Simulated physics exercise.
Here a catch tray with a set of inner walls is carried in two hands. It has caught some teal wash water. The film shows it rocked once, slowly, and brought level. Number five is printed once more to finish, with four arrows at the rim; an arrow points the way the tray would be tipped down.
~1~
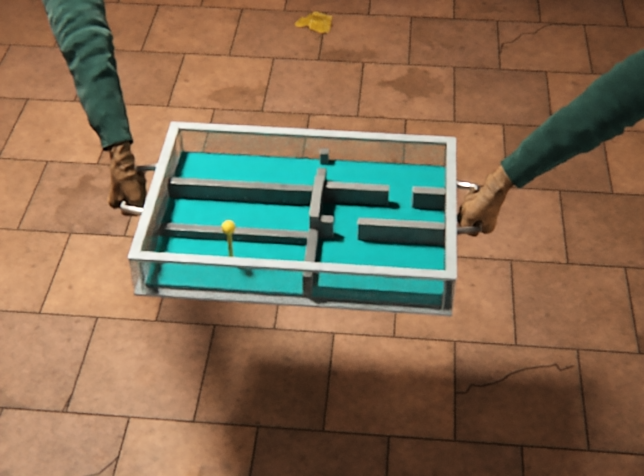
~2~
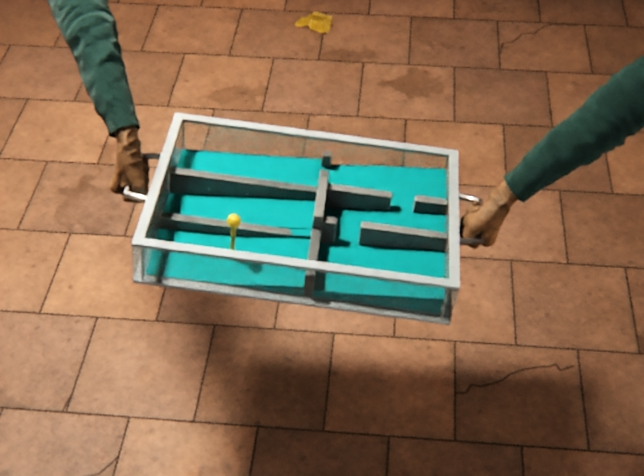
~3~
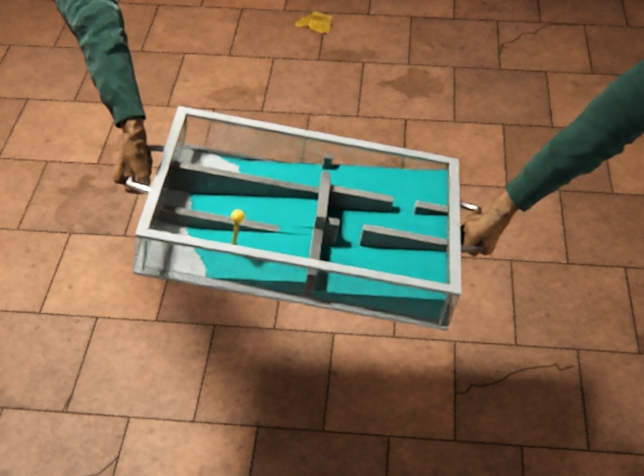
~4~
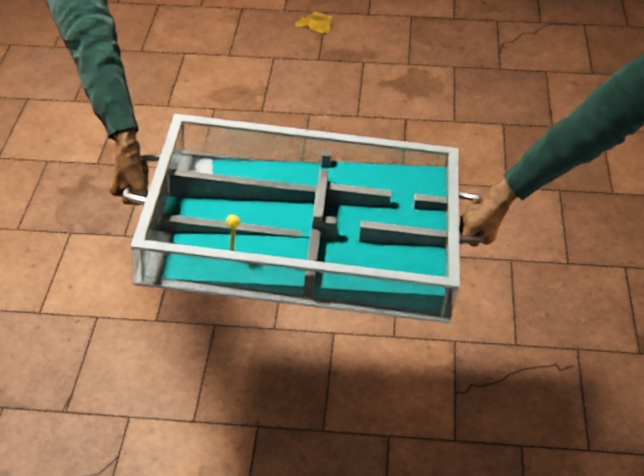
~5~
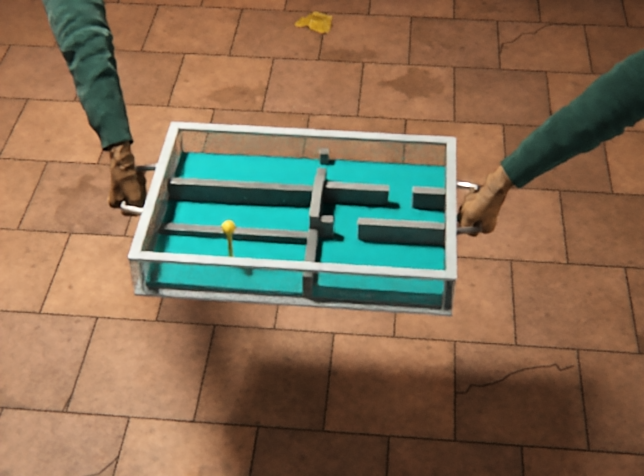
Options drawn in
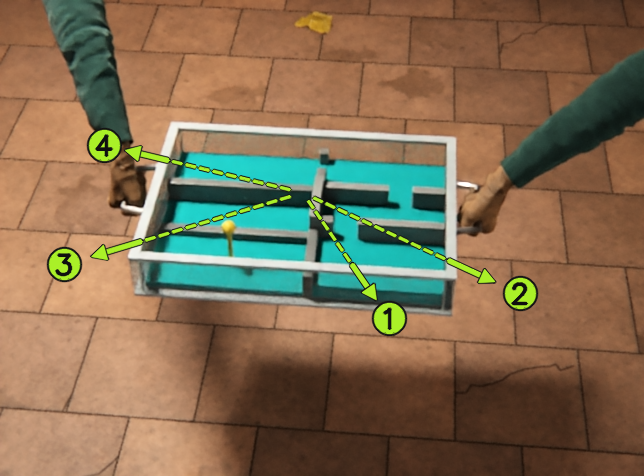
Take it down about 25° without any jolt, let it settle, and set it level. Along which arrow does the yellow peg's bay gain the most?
3 beats the others.
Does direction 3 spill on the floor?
Yes.
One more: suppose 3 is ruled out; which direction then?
4.
On the marked copy, 1 ends at (373, 295); 2 ends at (489, 279); 3 ends at (96, 254); 4 ends at (130, 151).
With 1, about 10 % of the liquid ends in the peg's bay; about 51 % goes over the rim.
With 2, about 7 % of the liquid ends in the peg's bay; about 50 % goes over the rim.
With 3, about 23 % of the liquid ends in the peg's bay; about 50 % goes over the rim.
With 4, about 13 % of the liquid ends in the peg's bay; about 37 % goes over the rim.
